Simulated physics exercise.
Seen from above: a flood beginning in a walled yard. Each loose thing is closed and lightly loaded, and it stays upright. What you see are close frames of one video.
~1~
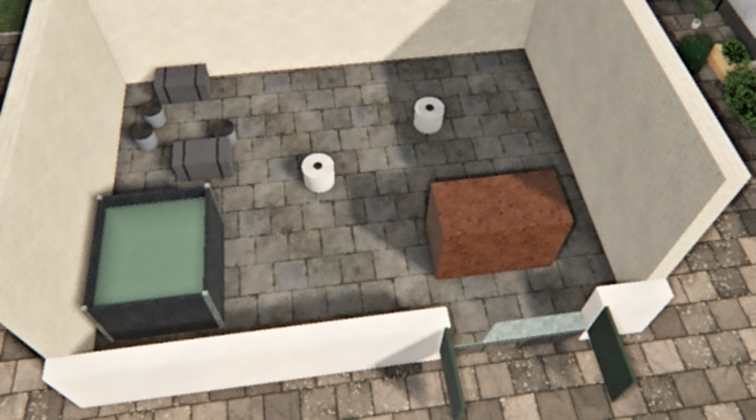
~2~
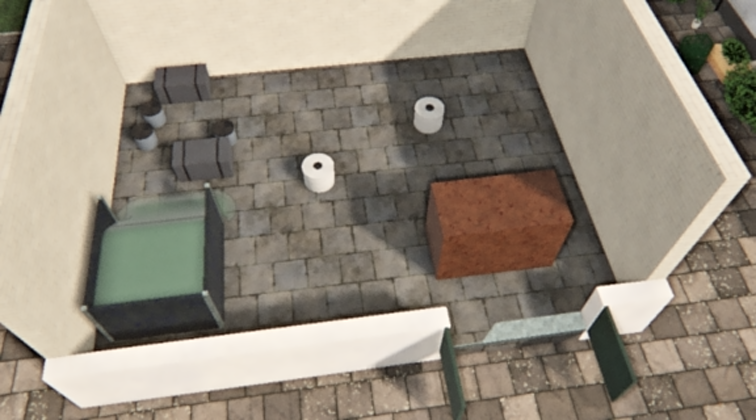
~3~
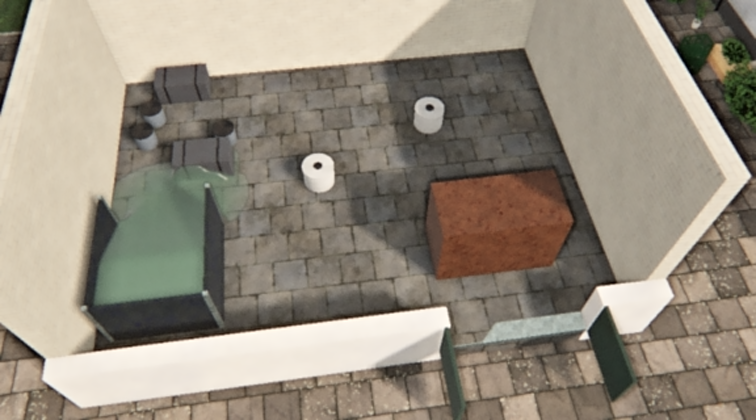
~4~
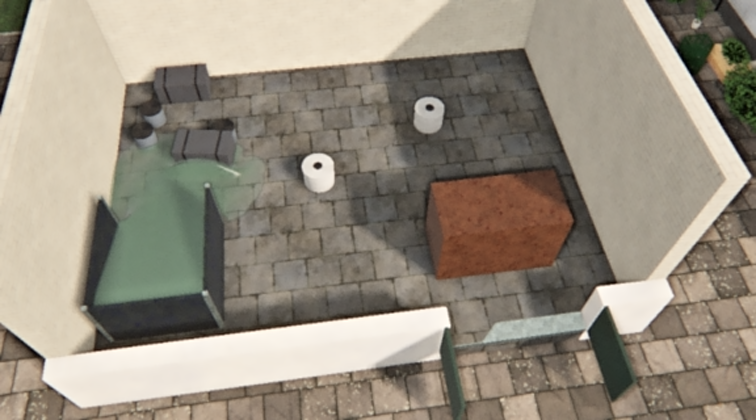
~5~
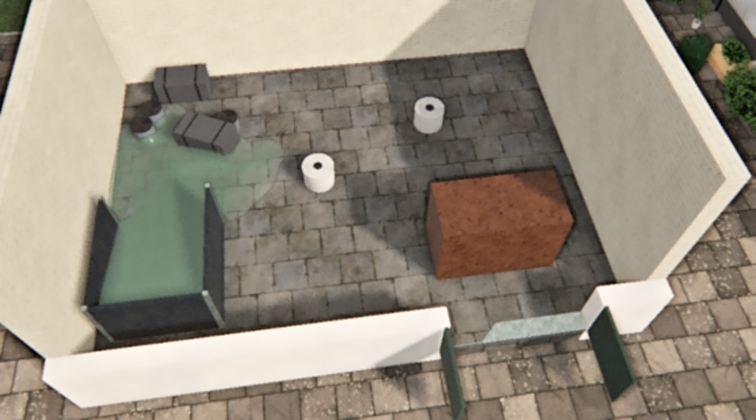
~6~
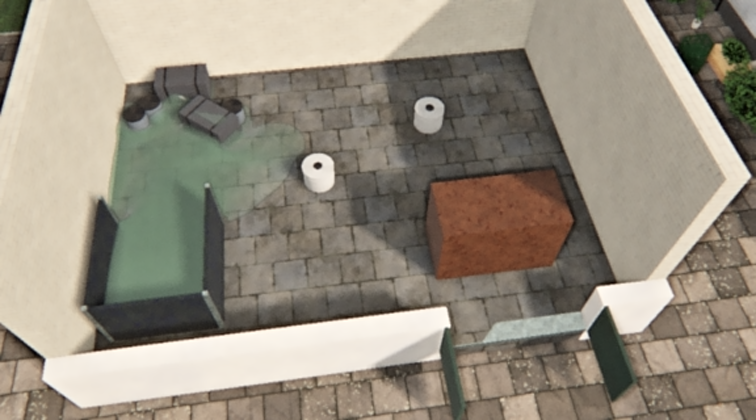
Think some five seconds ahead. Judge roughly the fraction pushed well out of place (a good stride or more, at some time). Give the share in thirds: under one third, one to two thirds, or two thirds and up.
The result is a share of two thirds and over.
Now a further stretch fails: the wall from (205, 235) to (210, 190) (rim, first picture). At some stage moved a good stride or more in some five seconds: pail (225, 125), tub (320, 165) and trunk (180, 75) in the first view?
Fell short, went past that, fell short.
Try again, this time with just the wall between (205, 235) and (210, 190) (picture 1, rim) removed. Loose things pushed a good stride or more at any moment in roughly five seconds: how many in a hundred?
Roughly 30 in a hundred.
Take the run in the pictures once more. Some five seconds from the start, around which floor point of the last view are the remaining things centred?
Somewhere near (418, 163) in the last view.
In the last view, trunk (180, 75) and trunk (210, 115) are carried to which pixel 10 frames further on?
Close to pixel (222, 69) and pixel (322, 68).
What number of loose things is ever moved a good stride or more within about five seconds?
The figure is 7.
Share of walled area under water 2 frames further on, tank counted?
Around 30 percent.
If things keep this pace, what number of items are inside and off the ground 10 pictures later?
It adds up to 4.
A moment on, 4 of 7 are well off their spots; 1 afloat.
Next, 5 of 7 are well off their spots; 4 afloat.
Later, 5 of 7 are well off their spots; 2 afloat.
In the end, 7 of 7 are well off their spots, and 7 have been at some point; 1 afloat.
